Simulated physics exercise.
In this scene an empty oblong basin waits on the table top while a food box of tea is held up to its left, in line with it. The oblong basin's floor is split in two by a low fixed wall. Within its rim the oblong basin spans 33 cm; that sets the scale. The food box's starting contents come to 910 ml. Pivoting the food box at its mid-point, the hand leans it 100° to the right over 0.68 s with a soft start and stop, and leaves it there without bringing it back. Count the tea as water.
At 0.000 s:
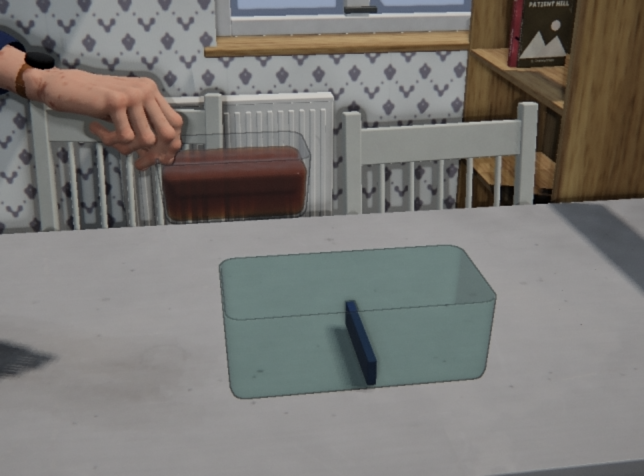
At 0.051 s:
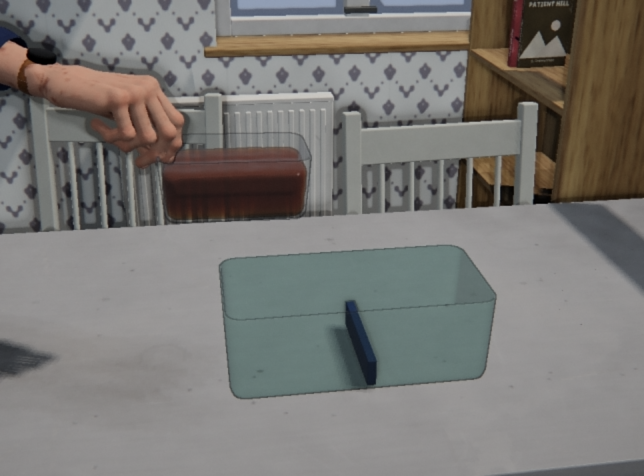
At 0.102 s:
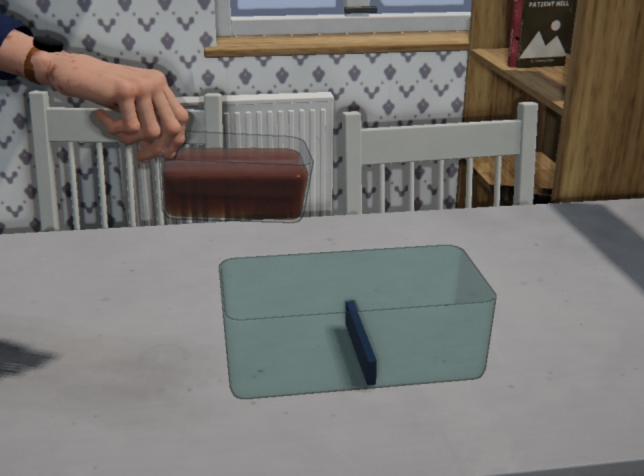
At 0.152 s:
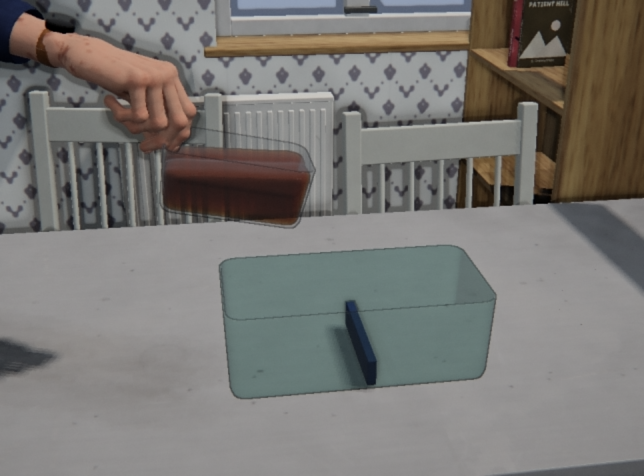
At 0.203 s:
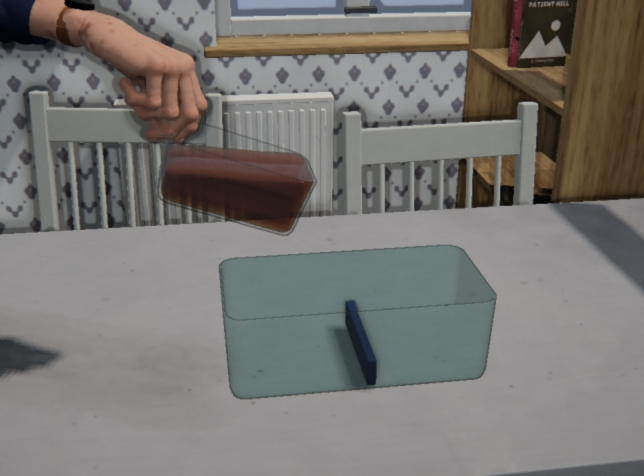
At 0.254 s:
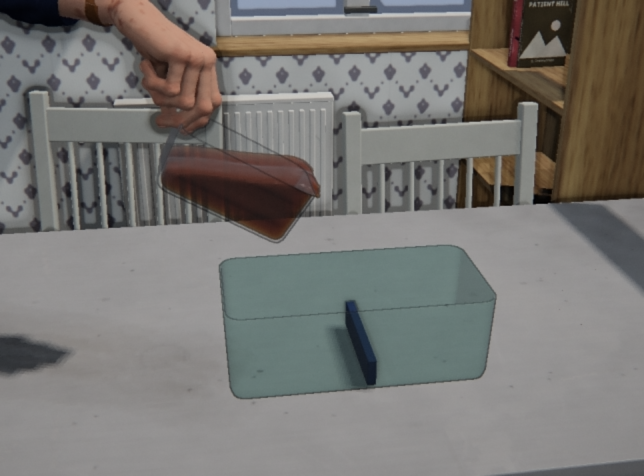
The clip opens with a hand holding a clear box of reddish-brown tea, almost level, above and left of an empty oblong basin with a dark blue divider on a table. The box barely moves at first, then leans steadily to the right, and the tea shifts toward its lowered right rim.
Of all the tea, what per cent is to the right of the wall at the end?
I would say 40 percent.
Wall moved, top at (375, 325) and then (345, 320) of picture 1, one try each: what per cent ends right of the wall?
I'd say 15 percent on the first go, 55 percent on the next.
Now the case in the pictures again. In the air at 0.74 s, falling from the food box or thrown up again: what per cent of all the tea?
Around 6 percent of it is airborne.
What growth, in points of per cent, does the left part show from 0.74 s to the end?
About 6 per cent.
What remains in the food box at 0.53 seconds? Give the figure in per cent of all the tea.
I'd put it near 18 percent.
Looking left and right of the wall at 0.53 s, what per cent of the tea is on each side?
Left: Around 16. Right: Around 22.
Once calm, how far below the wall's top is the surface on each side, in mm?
Left about 18 mm, right about 22 mm.
Then, 0.53 s in, the tilt is 89° and 19 per cent is still to pour, 16 is left of the wall and 23 right of it.
Then, 0.74 s in, the tilt is 100° and 3 per cent is still to pour, 50 is left of the wall and 38 right of it.
Then, 0.95 s in, the tilt is 100° and 0 per cent is still to pour, 54 is left of the wall and 39 right of it.
Then, 1.18 s in, the tilt is 100° and 0 per cent is still to pour, 56 is left of the wall and 40 right of it.
Finally, 56 per cent lies left of the wall, 40 right of it and 4 outside.
